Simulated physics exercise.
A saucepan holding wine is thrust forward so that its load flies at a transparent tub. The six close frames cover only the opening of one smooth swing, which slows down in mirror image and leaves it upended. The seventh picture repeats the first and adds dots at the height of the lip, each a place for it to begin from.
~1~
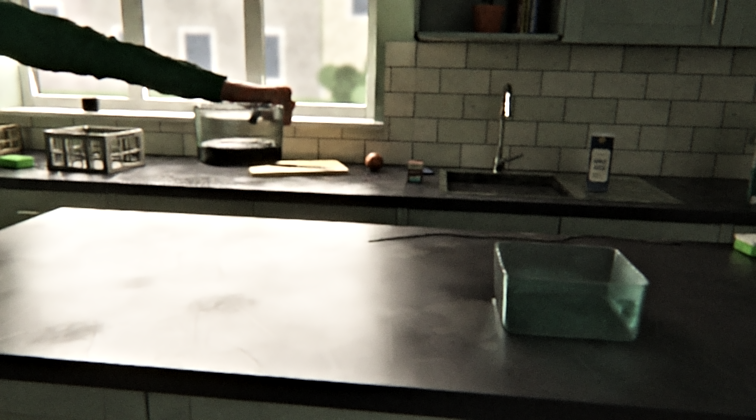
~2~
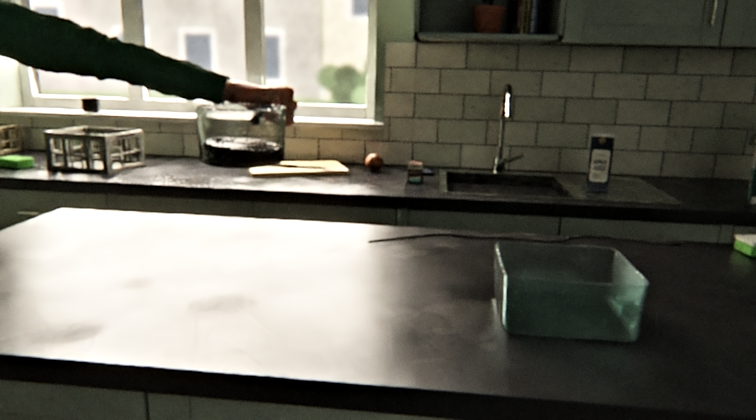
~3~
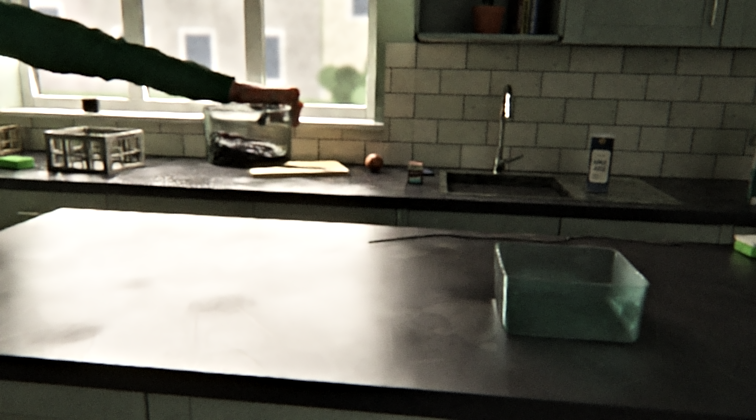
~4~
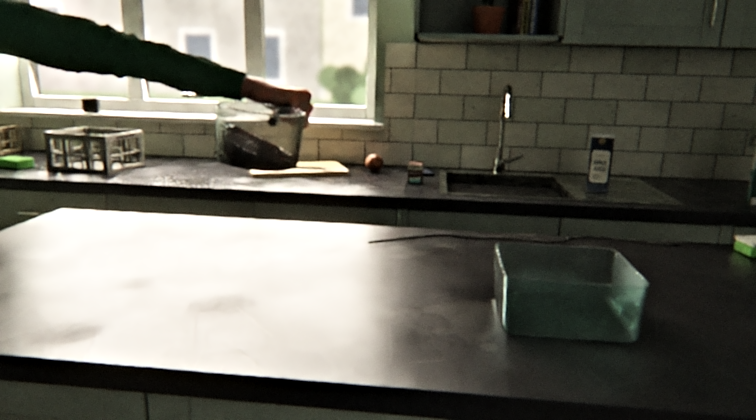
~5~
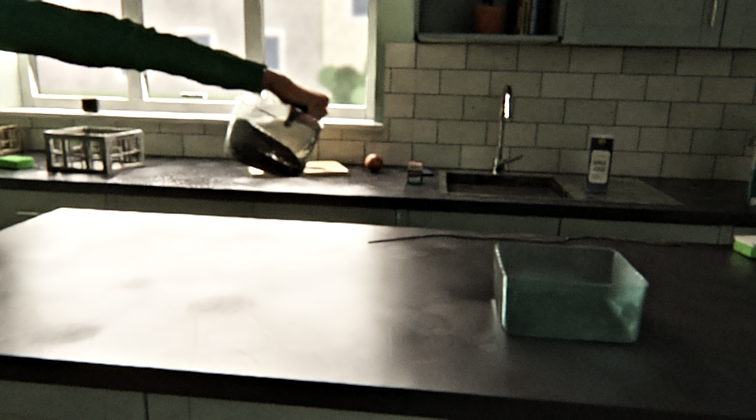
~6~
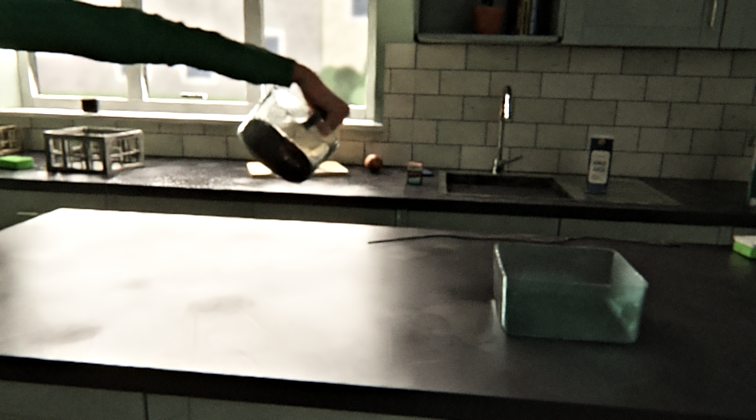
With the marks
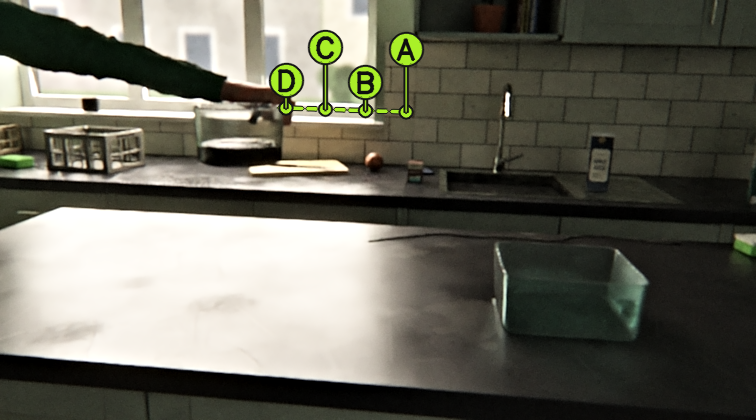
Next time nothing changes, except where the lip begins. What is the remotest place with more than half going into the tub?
Dot C.
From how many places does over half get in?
Three of them.
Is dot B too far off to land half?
No, that is safe.
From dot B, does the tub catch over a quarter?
Yes, it does.
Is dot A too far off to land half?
No, not at all.
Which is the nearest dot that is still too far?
That would be D.
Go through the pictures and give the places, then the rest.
In the first picture, upright, lip at (279, 107); tub from (501, 330) to (637, 339); nothing has left yet.
In the second picture, upright, lip at (282, 108); nothing has left yet.
In the third picture, upright, lip at (289, 109); nothing has left yet.
In the fourth picture, tipped about 7°, lip at (302, 114); nothing has left yet.
In the fifth picture, tipped about 21°, lip at (320, 127); nothing has left yet.
In the sixth picture, tipped about 41°, lip at (337, 145); nothing has left yet.
On the marked copy, A at (406, 111); B at (365, 110); C at (325, 109); D at (286, 108).
With A, about 84 % lands in the tub, 11 % falls short and 5 % goes beside or beyond.
With B, about 66 % lands in the tub, 14 % falls short and 20 % goes beside or beyond.
With C, about 66 % lands in the tub, 15 % falls short and 19 % goes beside or beyond.
With D, about 5 % lands in the tub, 89 % falls short and 6 % goes beside or beyond.
